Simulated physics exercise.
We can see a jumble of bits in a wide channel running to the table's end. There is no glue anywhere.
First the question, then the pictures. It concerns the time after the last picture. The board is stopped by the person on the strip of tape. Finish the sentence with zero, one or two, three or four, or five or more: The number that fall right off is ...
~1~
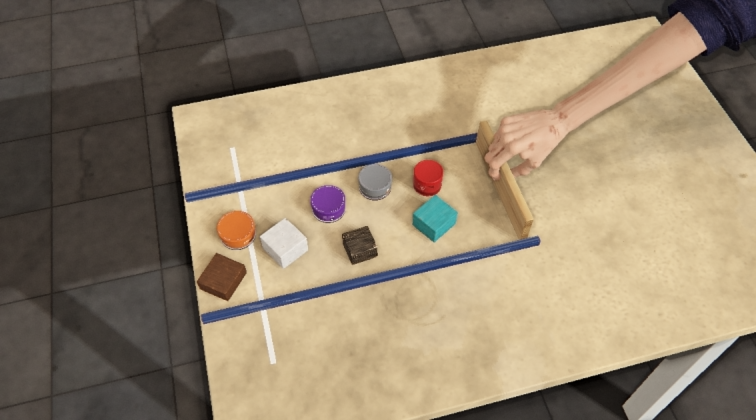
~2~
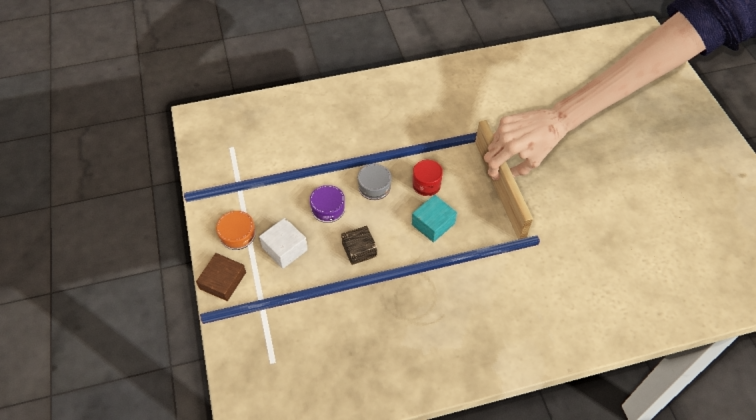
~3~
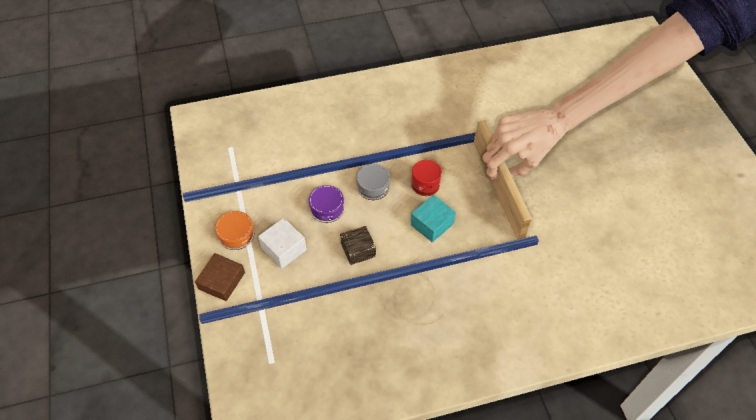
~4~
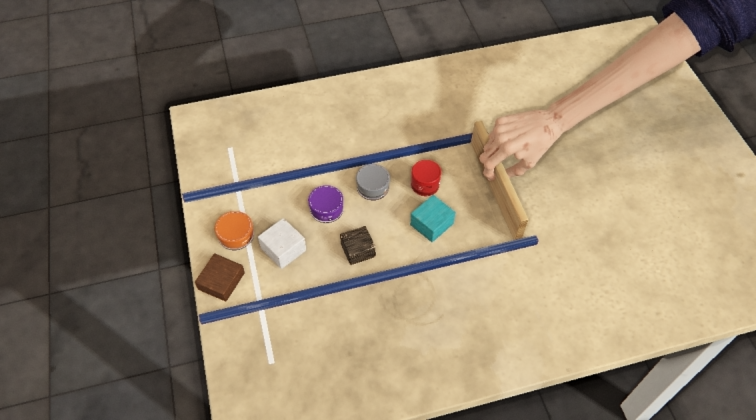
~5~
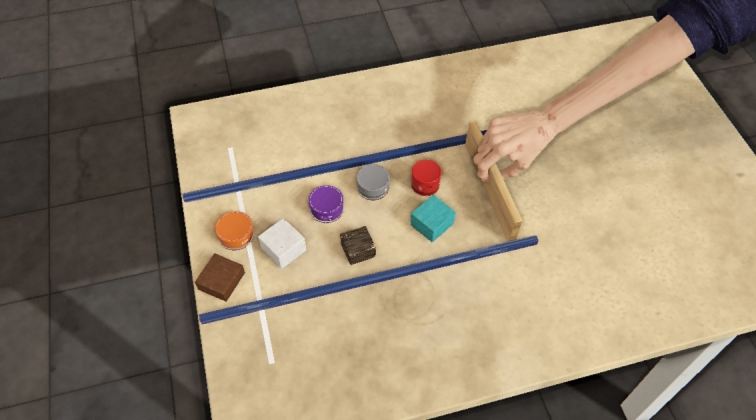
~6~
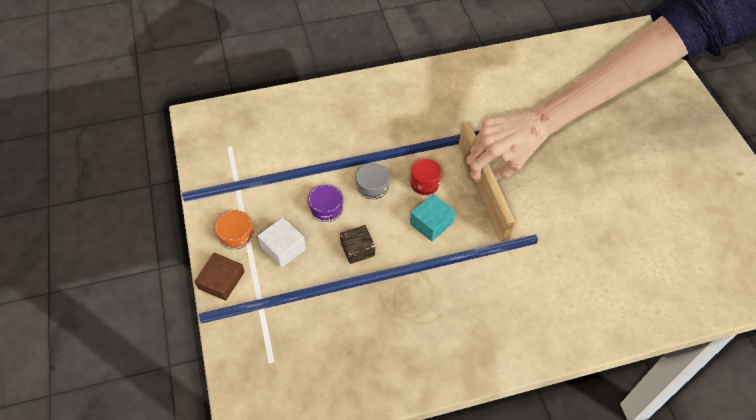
The number that fall right off is one or two.
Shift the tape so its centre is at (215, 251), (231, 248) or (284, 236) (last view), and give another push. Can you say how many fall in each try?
First 4, then 4, then 0.
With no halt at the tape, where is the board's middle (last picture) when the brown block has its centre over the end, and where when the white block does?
First it's close to (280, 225), next close to (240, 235).
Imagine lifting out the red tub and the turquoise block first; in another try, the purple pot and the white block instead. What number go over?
Result: 1, then 0.
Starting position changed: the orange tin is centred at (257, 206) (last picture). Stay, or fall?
It stays on.
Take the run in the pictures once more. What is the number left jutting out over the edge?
So the number is 2.
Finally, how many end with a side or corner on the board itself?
4.
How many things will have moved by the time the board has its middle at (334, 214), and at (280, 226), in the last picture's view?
That makes 6 at the first spot and 8 at the second.
A little later, none off yet; brown block at rest near (220, 276); orange tin at rest near (235, 230); white block at rest near (282, 242).
Next, none off yet; brown block at rest near (220, 276); orange tin at rest near (235, 230); white block at rest near (282, 243).
Later still, none off yet; brown block shifted about its own width near (198, 284); orange tin shifted about its own width near (198, 236); white block shifted about its own width near (238, 266).
When it is over, the number that fall off is one or two; down, orange tin and brown block.
